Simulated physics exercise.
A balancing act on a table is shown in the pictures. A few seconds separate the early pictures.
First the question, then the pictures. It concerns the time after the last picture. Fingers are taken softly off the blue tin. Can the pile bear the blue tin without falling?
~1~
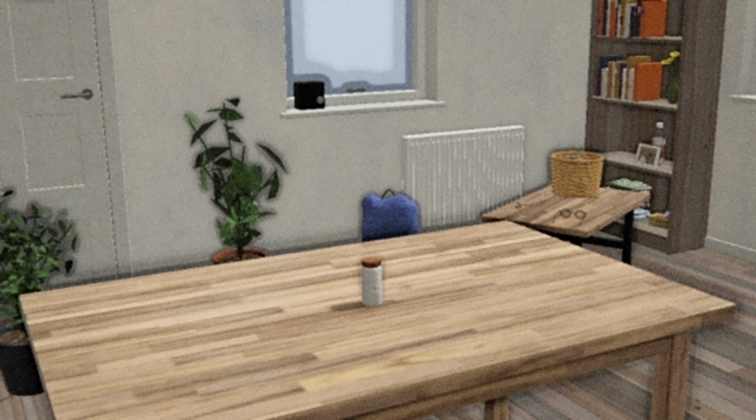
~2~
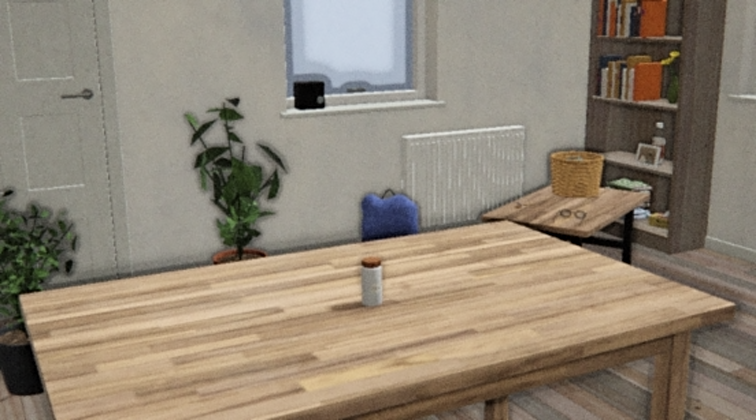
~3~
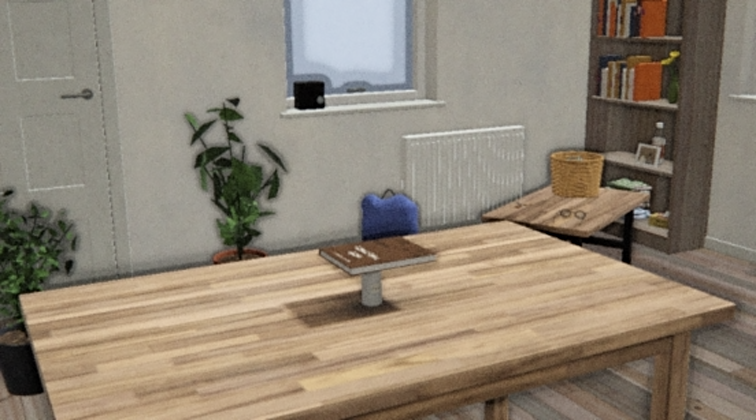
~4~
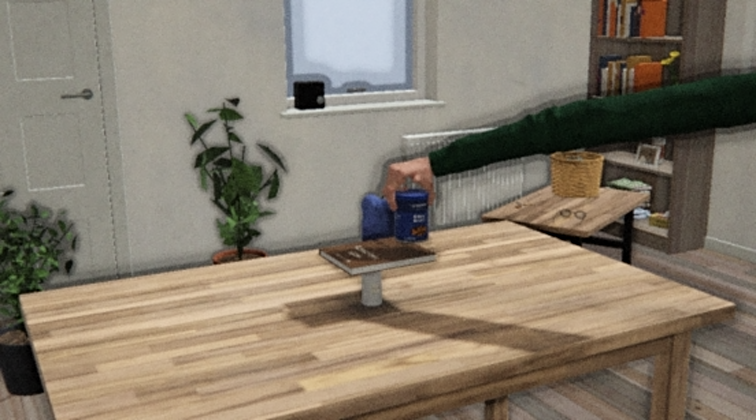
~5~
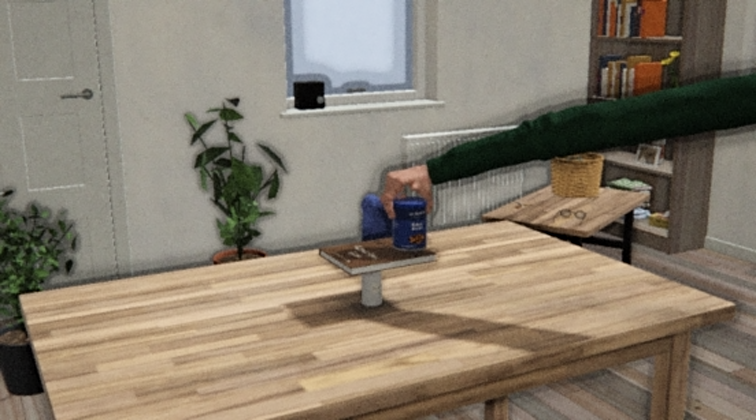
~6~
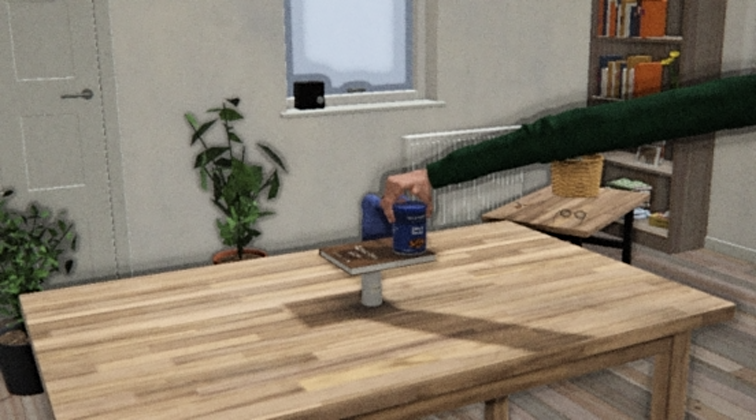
No, it falls.
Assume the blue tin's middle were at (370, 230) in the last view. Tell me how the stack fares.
Stands.
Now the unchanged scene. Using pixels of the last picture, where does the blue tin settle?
Roughly at pixel (484, 284).
Then, 0.40 s later than the last frame, blue tin now fallen; brown book tilted by 66°.
Then, 0.60 s later than the last frame, brown book now fallen; white shaker tilted by 34°.
When it is over, fallen, brown book and blue tin; lying over in the stack, white shaker. End places, in pixels of the last picture, blue tin near (484, 284). The stack loses its balance.
